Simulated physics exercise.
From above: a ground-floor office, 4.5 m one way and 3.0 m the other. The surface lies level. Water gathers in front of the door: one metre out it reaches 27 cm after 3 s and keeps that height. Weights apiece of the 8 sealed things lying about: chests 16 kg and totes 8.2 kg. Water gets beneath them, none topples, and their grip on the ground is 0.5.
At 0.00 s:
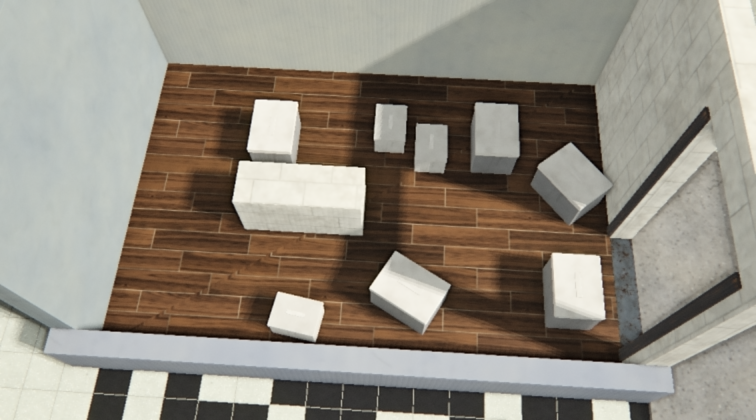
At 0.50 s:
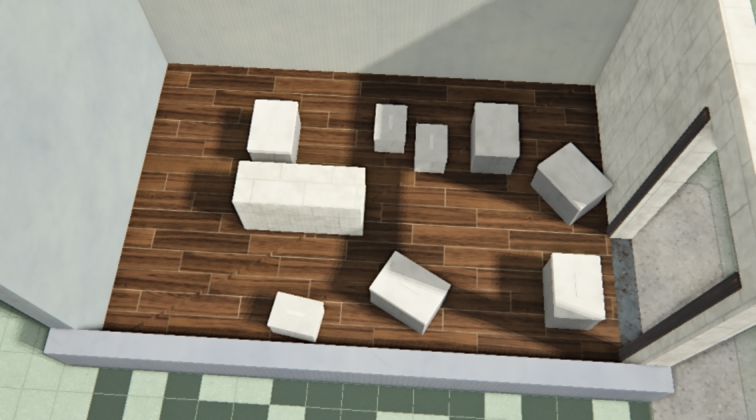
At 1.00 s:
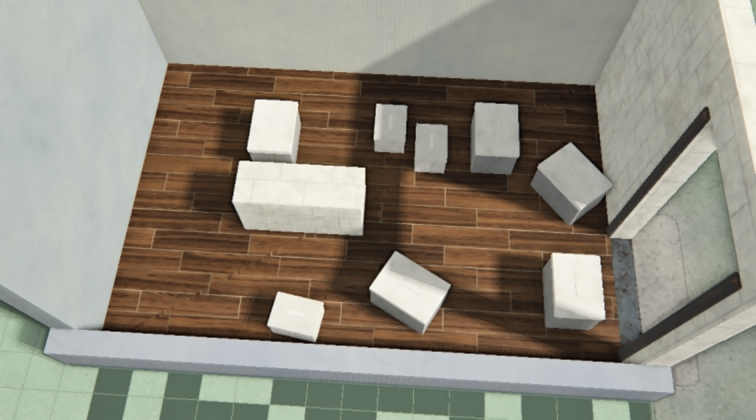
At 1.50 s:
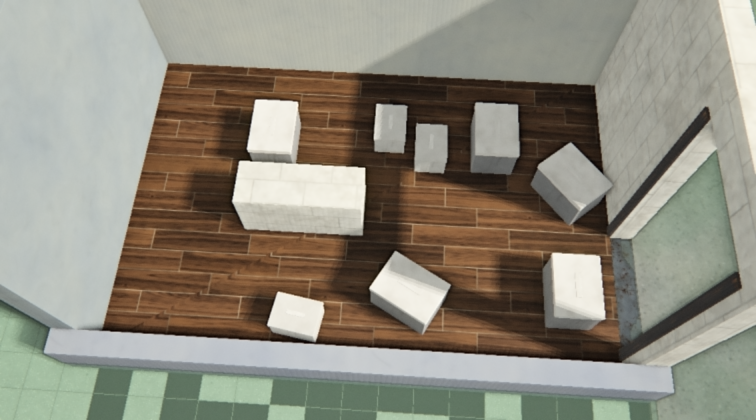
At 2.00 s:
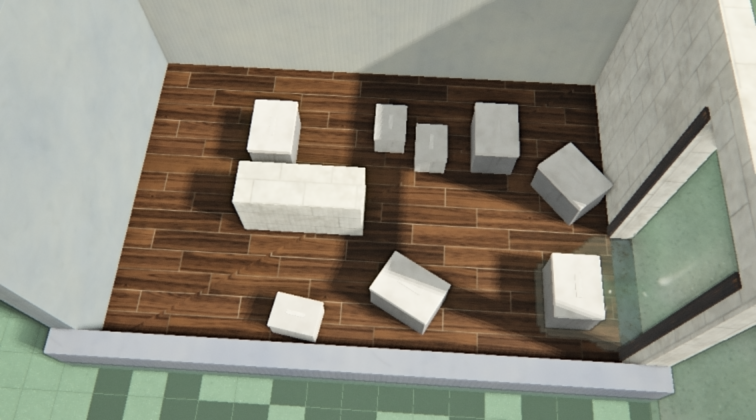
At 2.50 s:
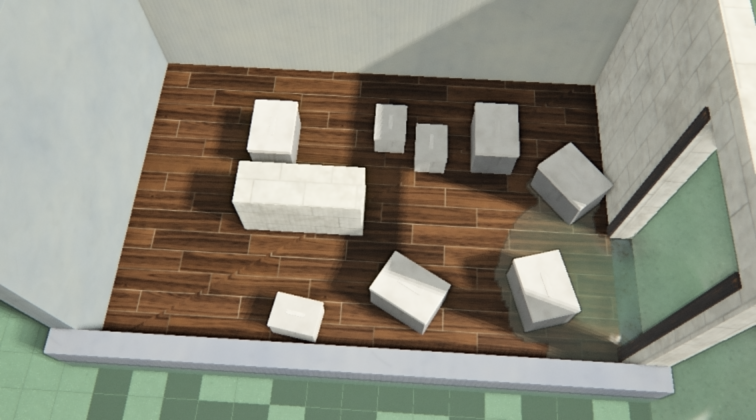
Water spreads through the doorway onto the wooden floor, and one white box shifts left.
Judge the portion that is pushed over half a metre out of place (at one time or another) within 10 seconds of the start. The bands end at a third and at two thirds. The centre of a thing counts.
Share: One to two thirds.
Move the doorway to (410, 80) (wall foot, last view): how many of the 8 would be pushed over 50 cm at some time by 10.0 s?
In that case 8 of them.
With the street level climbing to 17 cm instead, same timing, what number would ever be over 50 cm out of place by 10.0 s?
Then 5.
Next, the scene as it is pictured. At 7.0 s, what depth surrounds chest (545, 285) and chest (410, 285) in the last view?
About 14 and 12 cm.
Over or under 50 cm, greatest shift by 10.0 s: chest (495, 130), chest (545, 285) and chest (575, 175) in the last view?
In that order: Under, over, short of it.
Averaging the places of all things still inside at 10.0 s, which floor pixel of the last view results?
At about (428, 152).
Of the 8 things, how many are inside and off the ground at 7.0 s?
At that moment 4.
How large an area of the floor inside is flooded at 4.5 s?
About 7.5 m2.
After 3.5 s 1 of 8 are over 50 cm from their spots; 0 afloat.
After 4.5 s 2 of 8 are over 50 cm from their spots; 1 afloat.
After 7.0 s 4 of 8 are over 50 cm from their spots; 4 afloat.
After 10.0 s 5 of 8 are over 50 cm from their spots, and 5 have been at some point; 7 afloat.
